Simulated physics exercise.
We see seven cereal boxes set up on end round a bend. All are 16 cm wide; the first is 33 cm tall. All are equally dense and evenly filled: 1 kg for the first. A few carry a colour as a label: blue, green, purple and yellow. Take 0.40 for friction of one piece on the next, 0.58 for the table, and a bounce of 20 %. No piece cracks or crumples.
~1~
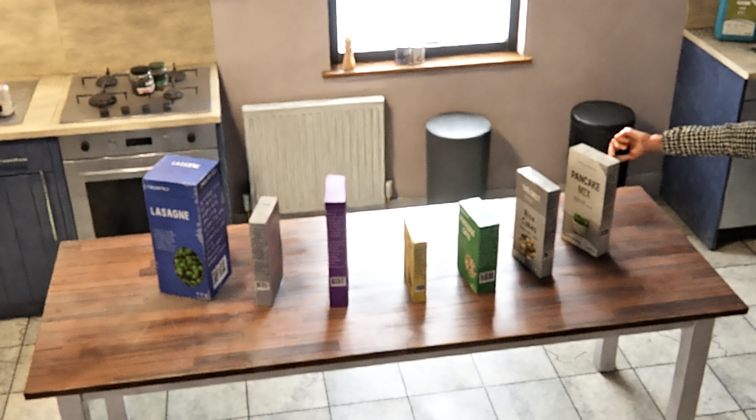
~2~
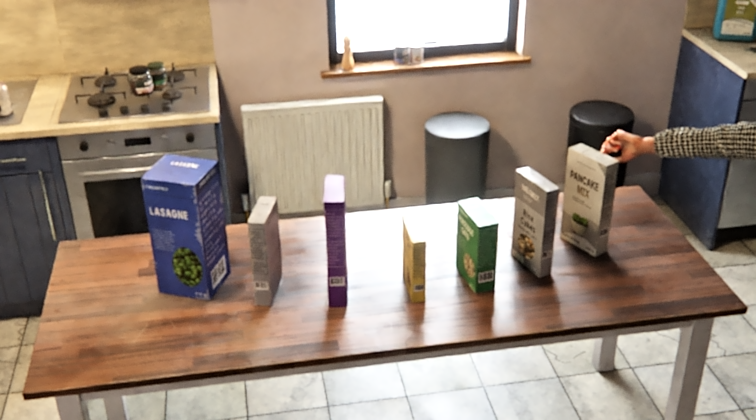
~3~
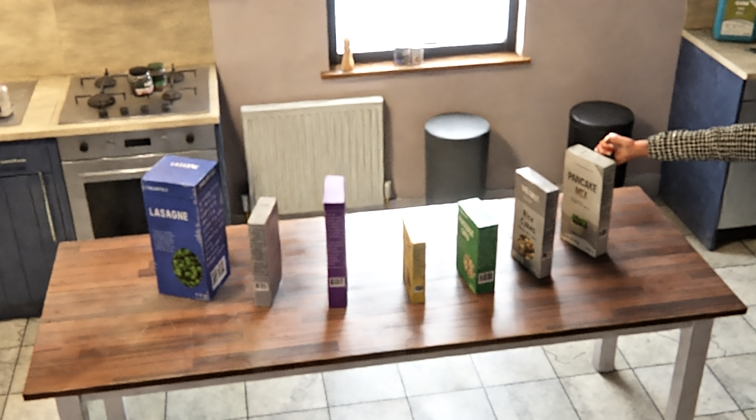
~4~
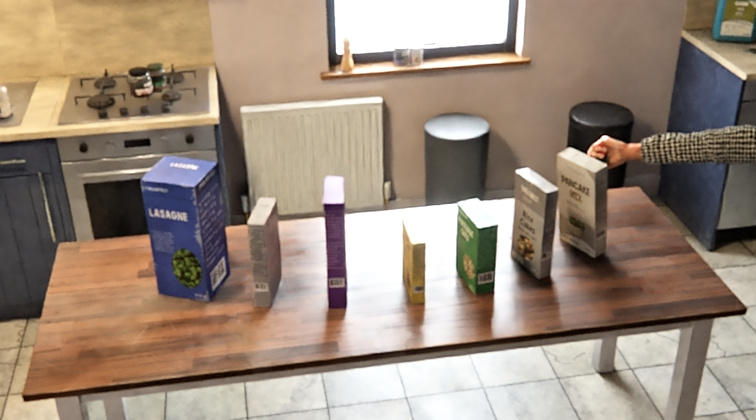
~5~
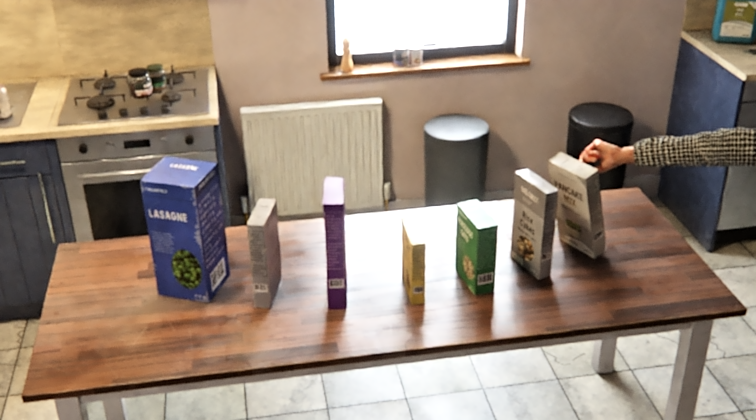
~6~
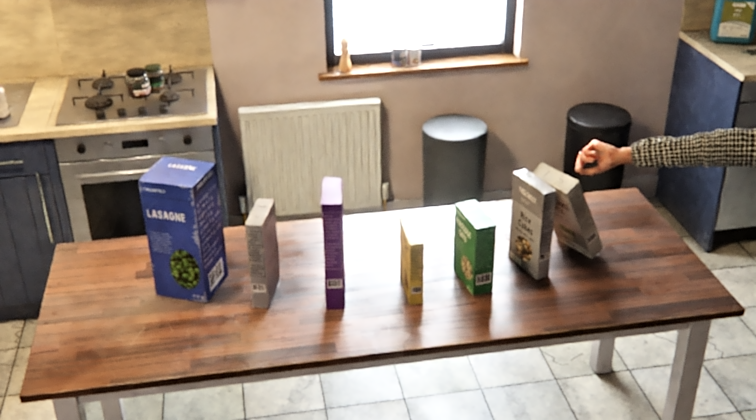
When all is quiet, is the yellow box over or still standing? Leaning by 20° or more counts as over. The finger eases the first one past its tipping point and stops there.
The yellow box falls.
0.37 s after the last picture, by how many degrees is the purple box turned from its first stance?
Some 0°.
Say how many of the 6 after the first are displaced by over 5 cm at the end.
Shifted: 5.
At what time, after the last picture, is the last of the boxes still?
Near 2.0 s.
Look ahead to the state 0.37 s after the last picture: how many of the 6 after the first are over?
At that moment 2.
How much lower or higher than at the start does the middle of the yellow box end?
About 10 cm lower.
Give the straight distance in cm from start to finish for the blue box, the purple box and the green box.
Moved: Blue 0, purple 20, green 10.
Then, 0.15 s on from the sixth picture, none of the 6 other boxes over, 1 disturbed; yellow box unmoved.
Then, 0.37 s on from the sixth picture, 2 of the 6 other boxes over; yellow box unmoved; green box tipped 29°.
Then, 0.51 s on from the sixth picture, 3 of the 6 other boxes over; yellow box tipped 56°; green box tipped 69°.
Then, 1.11 s on from the sixth picture, 4 of the 6 other boxes over; yellow box lying flat; green box lying flat.
Finally, 5 of the 6 other boxes over; yellow box lying flat; green box lying flat; purple box tipped 44°. One left standing. Seen by the last camera, middles, yellow box near (375, 290), green box near (431, 272).
